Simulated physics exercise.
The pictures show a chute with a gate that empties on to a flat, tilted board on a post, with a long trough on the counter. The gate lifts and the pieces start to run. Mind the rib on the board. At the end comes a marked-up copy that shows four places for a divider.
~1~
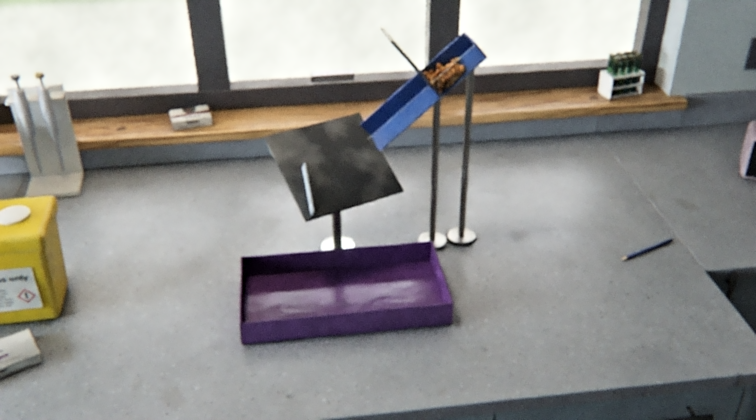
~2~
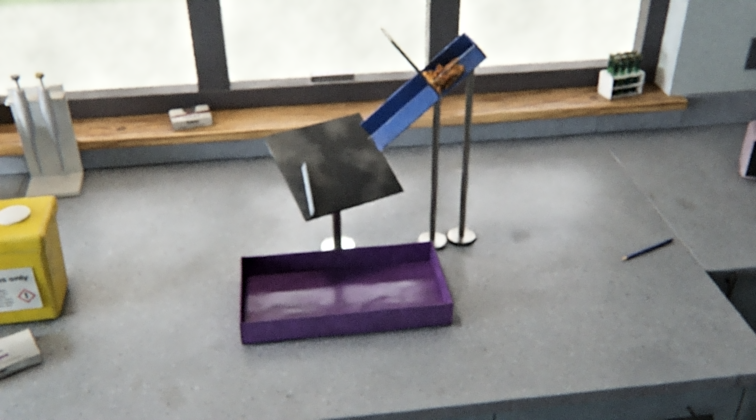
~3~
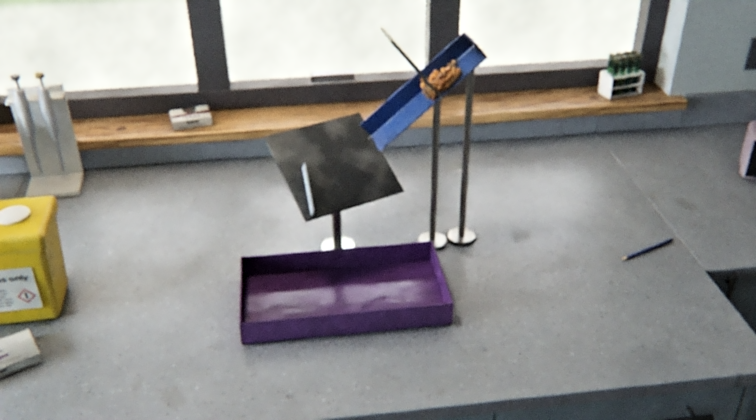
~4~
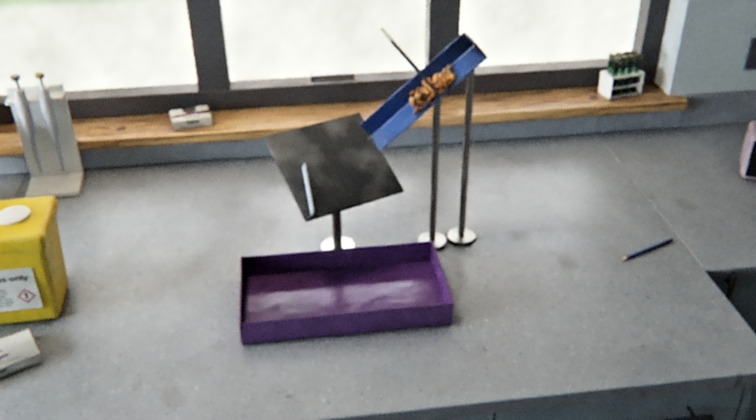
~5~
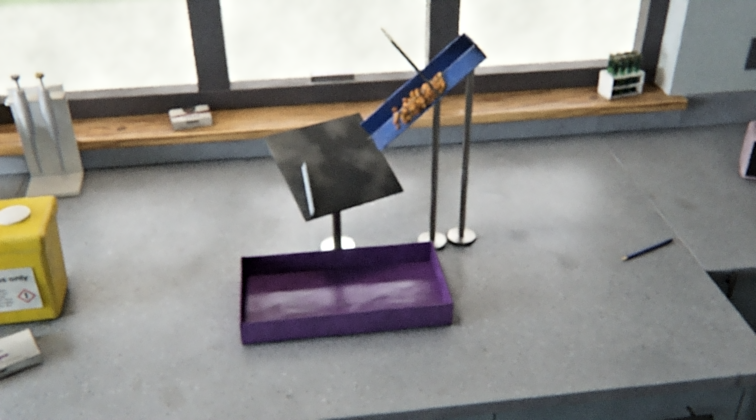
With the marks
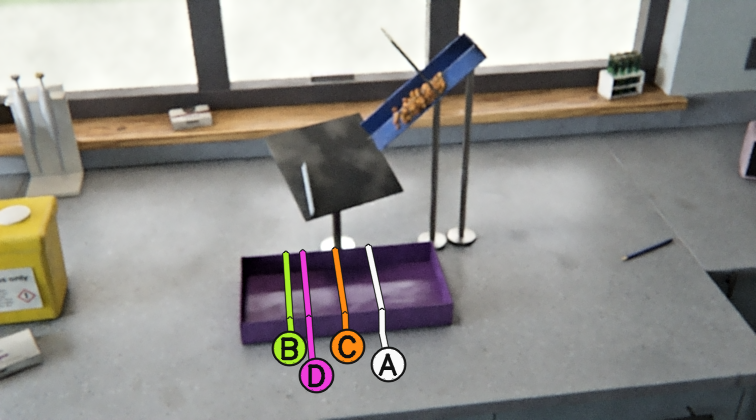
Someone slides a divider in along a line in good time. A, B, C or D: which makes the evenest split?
C is best.
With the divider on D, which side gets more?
The right side.
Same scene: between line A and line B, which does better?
A it is.
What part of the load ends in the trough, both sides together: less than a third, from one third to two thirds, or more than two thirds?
About that: More than two thirds.
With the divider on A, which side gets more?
Left.
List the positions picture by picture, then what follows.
The first picture shows load behind the gate at (443, 73), roasted chickpeas; lip of the chute at (376, 144), sloping fairly steeply.
The second picture shows middle of the board at (334, 164), tilted fairly steeply; middle of its low edge at (357, 205); of its high edge at (313, 124).
The third picture shows front corners of the trough at (240, 323) and (453, 303), empty; front of the load at (425, 92).
The fourth picture shows middle of the load at (429, 88); its front at (416, 112), about a third of the way to the lip; rib from (305, 163) to (314, 211).
The fifth picture shows middle of the load at (420, 95); its front at (398, 127), about two thirds of the way to the lip.
On the marked copy, line A crosses the front rim at (381, 310); line B crosses the front rim at (289, 318); line C crosses the front rim at (344, 313); line D crosses the front rim at (308, 317).
Choosing A, of what is caught, most on the left of the divider, a small part on the right.
Choosing B, of what is caught, none on the left of the divider, all on the right.
Choosing C, of what is caught, about half on the left of the divider, about half on the right.
Choosing D, of what is caught, none on the left of the divider, all on the right.
